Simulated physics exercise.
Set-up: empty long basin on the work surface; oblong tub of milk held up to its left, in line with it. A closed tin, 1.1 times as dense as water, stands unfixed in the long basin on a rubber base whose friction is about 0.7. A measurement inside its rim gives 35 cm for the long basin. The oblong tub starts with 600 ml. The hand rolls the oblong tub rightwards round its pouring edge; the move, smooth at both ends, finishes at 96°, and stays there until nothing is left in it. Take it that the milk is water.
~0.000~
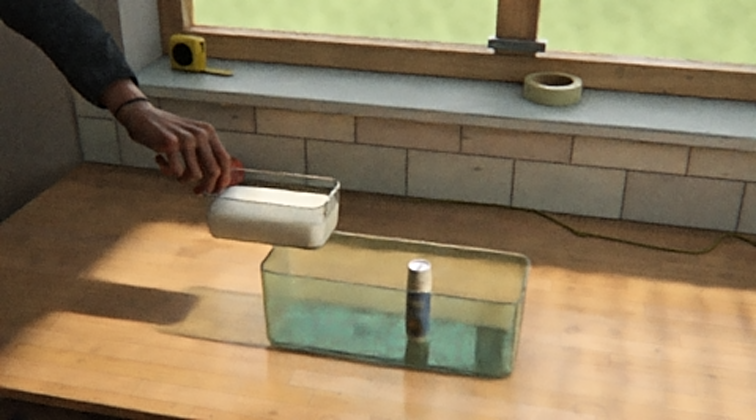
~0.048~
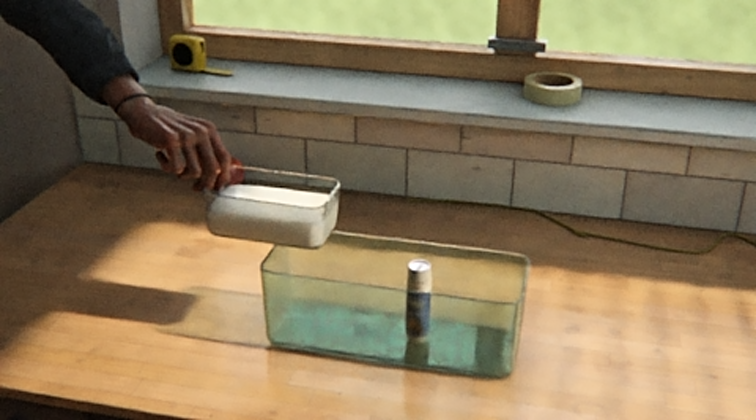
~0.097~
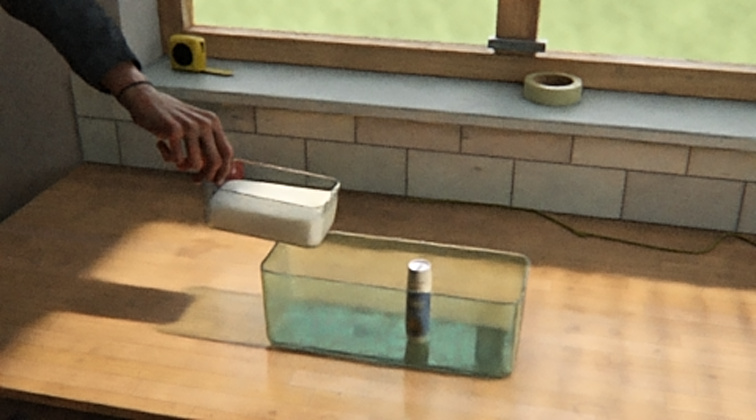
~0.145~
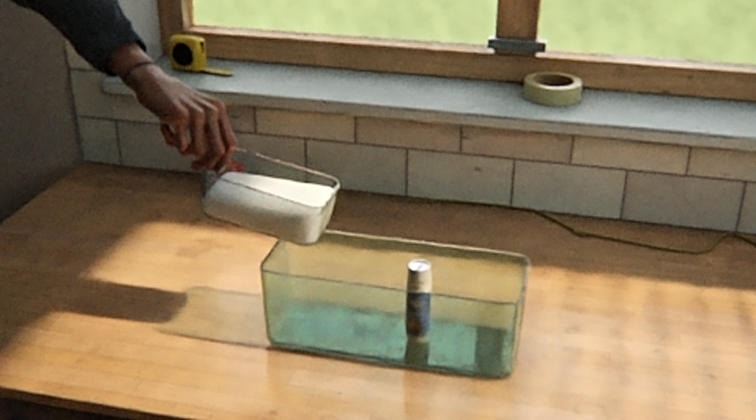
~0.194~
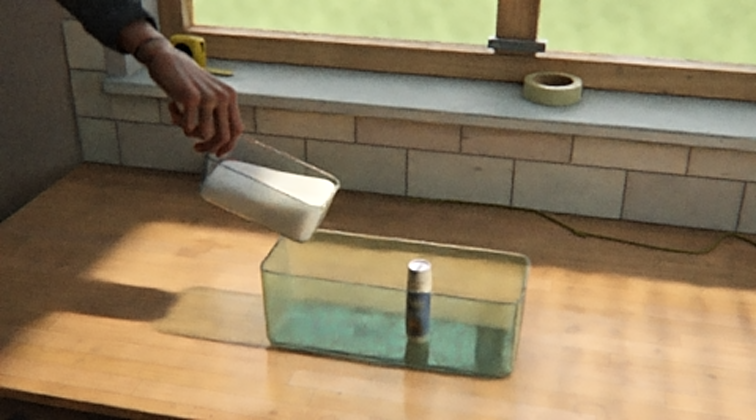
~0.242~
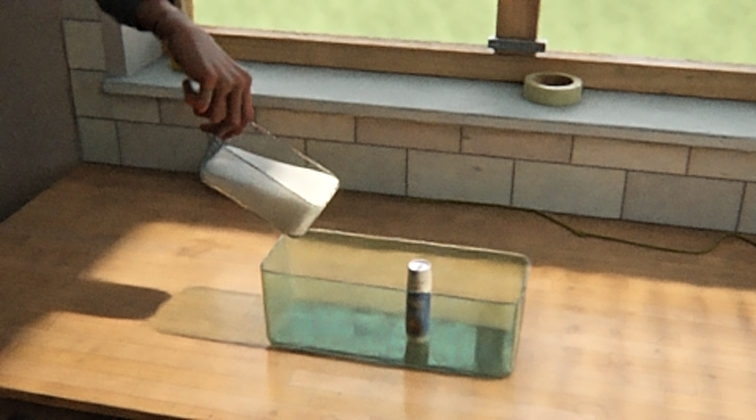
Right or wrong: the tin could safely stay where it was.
Wrong, it goes over.
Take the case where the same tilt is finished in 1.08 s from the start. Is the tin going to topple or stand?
Holds steady.
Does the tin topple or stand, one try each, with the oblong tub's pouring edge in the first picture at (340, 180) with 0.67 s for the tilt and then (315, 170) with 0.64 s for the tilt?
Try 1: Still standing; try 2: Tipped over.
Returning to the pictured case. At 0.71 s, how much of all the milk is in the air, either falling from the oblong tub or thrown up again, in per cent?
Some 7 per cent.
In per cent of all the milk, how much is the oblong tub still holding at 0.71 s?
Near 3 percent, more or less.
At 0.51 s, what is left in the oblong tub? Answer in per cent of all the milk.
28 %.
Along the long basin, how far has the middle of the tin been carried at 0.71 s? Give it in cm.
About 2 cm.
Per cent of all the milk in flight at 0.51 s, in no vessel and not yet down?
About 58 per cent.
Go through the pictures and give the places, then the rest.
In the first picture, it leans 0°; its right rim is at (332, 196); the milk meets the walls at (219, 196) and (331, 208); the long basin's rim runs from (274, 249) to (526, 280); the tin's top is at (420, 269).
In the second picture, it leans 1°; its right rim is at (332, 196); the milk meets the walls at (218, 194) and (331, 207).
In the third picture, it leans 5°; its right rim is at (332, 196); the milk meets the walls at (217, 190) and (330, 203).
In the fourth picture, it leans 12°; its right rim is at (331, 196); the milk meets the walls at (215, 182) and (329, 199).
In the fifth picture, it leans 20°; its right rim is at (331, 196); the milk meets the walls at (213, 170) and (331, 193).
In the sixth picture, it leans 30°; its right rim is at (331, 196); the milk meets the walls at (212, 154) and (332, 188); 1 per cent is over the edge.
After 0.51 s the tilt is 87° and 29 per cent is still to pour; the tin stands where it began.
After 0.71 s the tilt is 96° and 3 per cent is still to pour; the tin leans 18°.
After 0.92 s the tilt is 96° and 0 per cent is still to pour; the tin lies on its side.
After 1.14 s the tilt is 96° and 0 per cent is still to pour; the tin lies on its side.
In the end the tin lies on its side.
